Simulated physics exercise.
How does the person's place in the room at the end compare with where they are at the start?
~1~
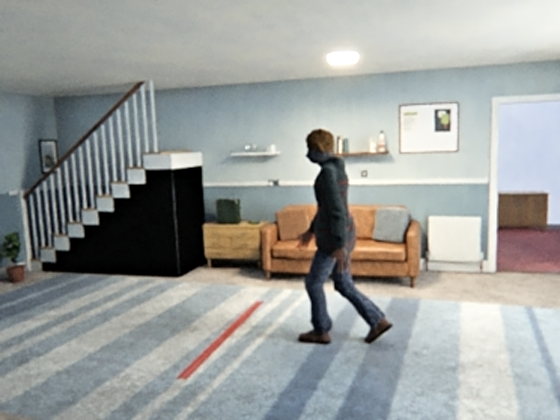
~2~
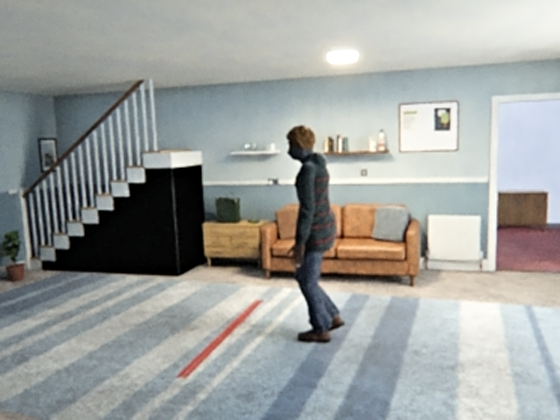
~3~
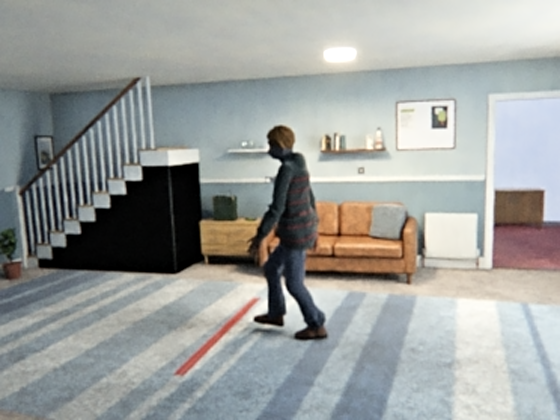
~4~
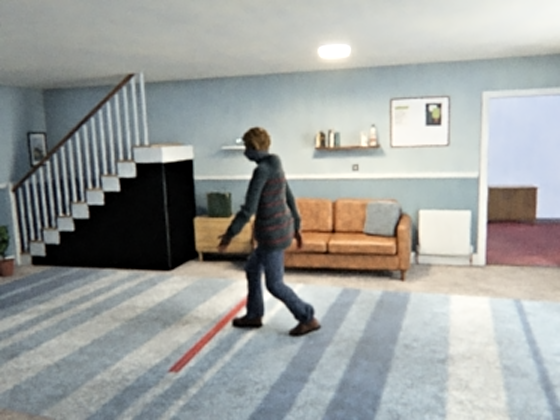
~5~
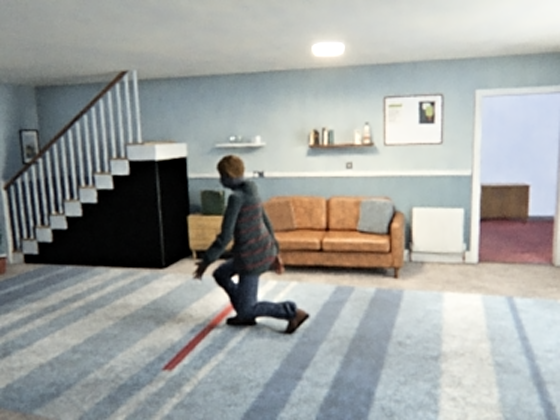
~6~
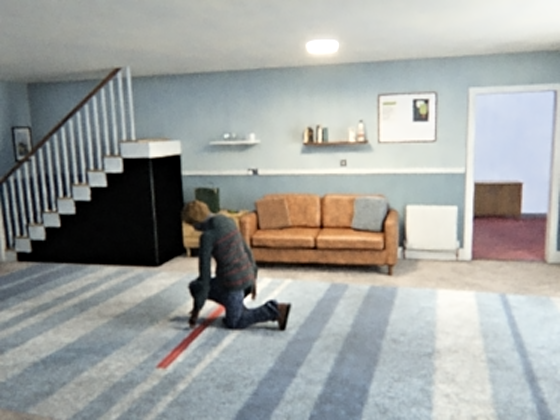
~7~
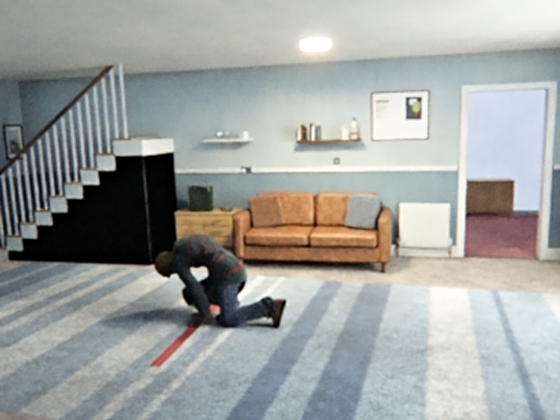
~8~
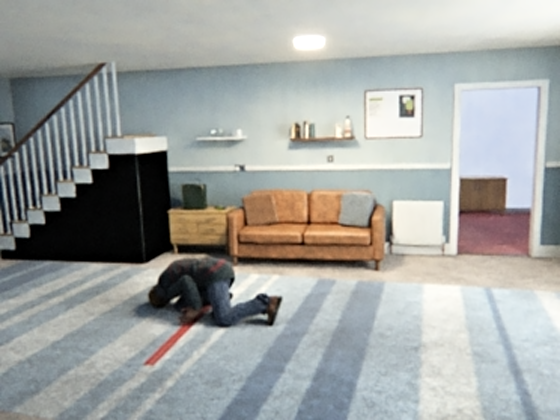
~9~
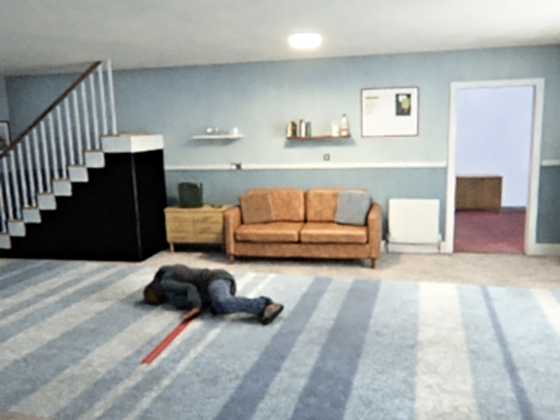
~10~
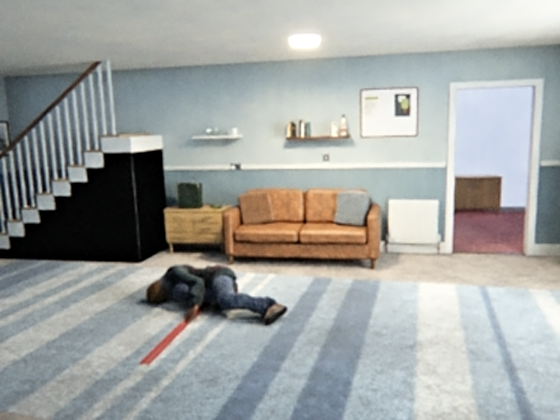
At the start the person is upright in front of the sofa, to the right of the red tape. By the end they are farther left and low on the striped carpet, lying with head and chest past the tape.
